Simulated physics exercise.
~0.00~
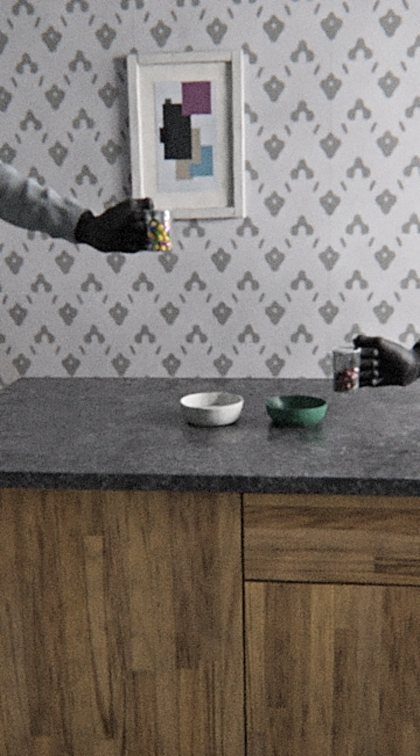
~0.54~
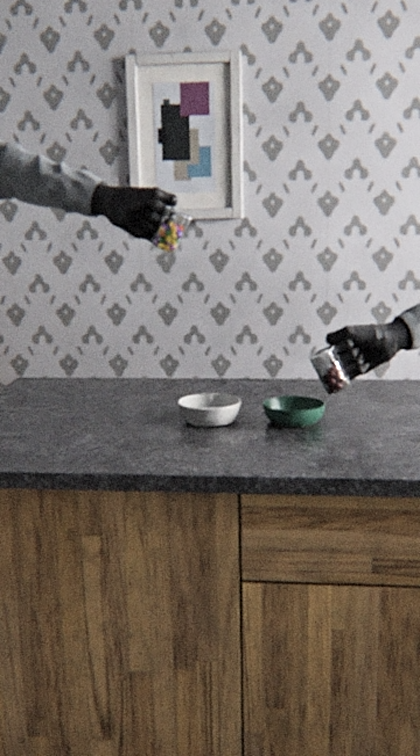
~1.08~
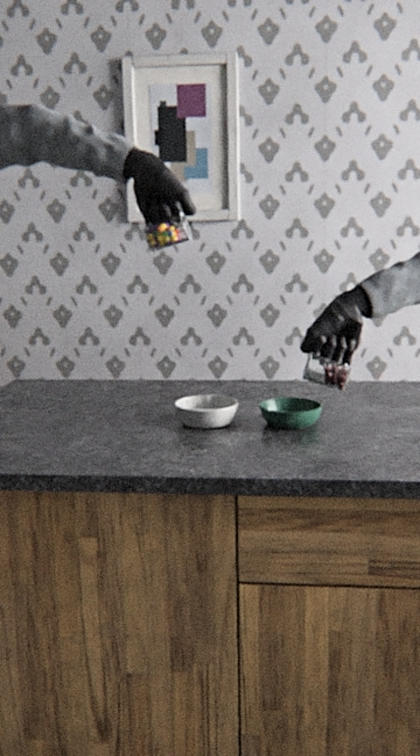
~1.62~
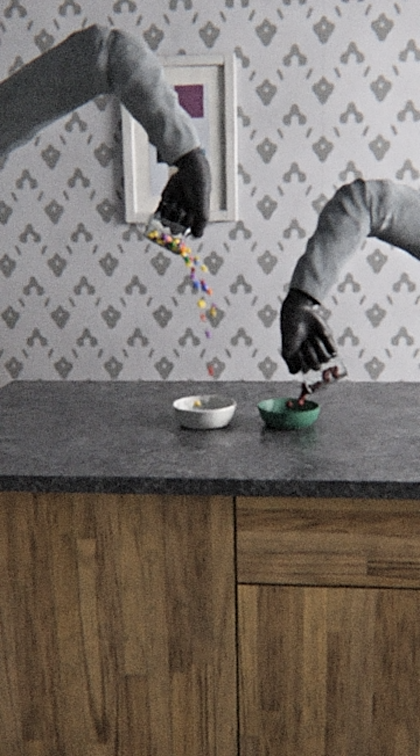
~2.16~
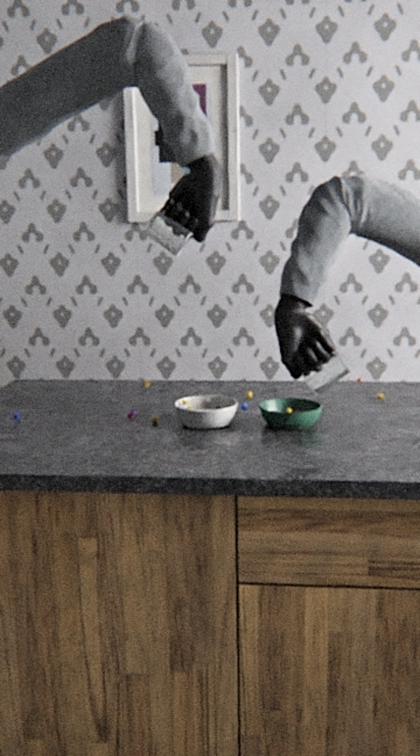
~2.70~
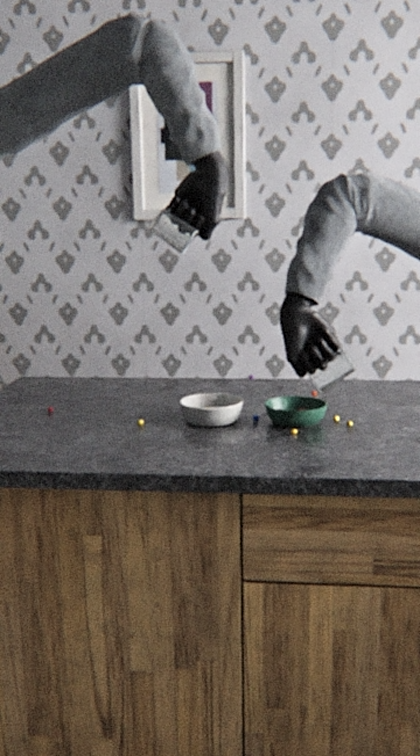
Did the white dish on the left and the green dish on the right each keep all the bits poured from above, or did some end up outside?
The white dish on the left did not keep them all, and some colourful bits ended up on the counter. The green dish on the right took all of its dark bits without losing any.
Two black-gloved hands tipped clear cups over a pair of low dishes, the left one held much higher. Colourful bits from the left fell toward the white dish and some scattered across the counter, while the dark bits on the right all went into the green dish.
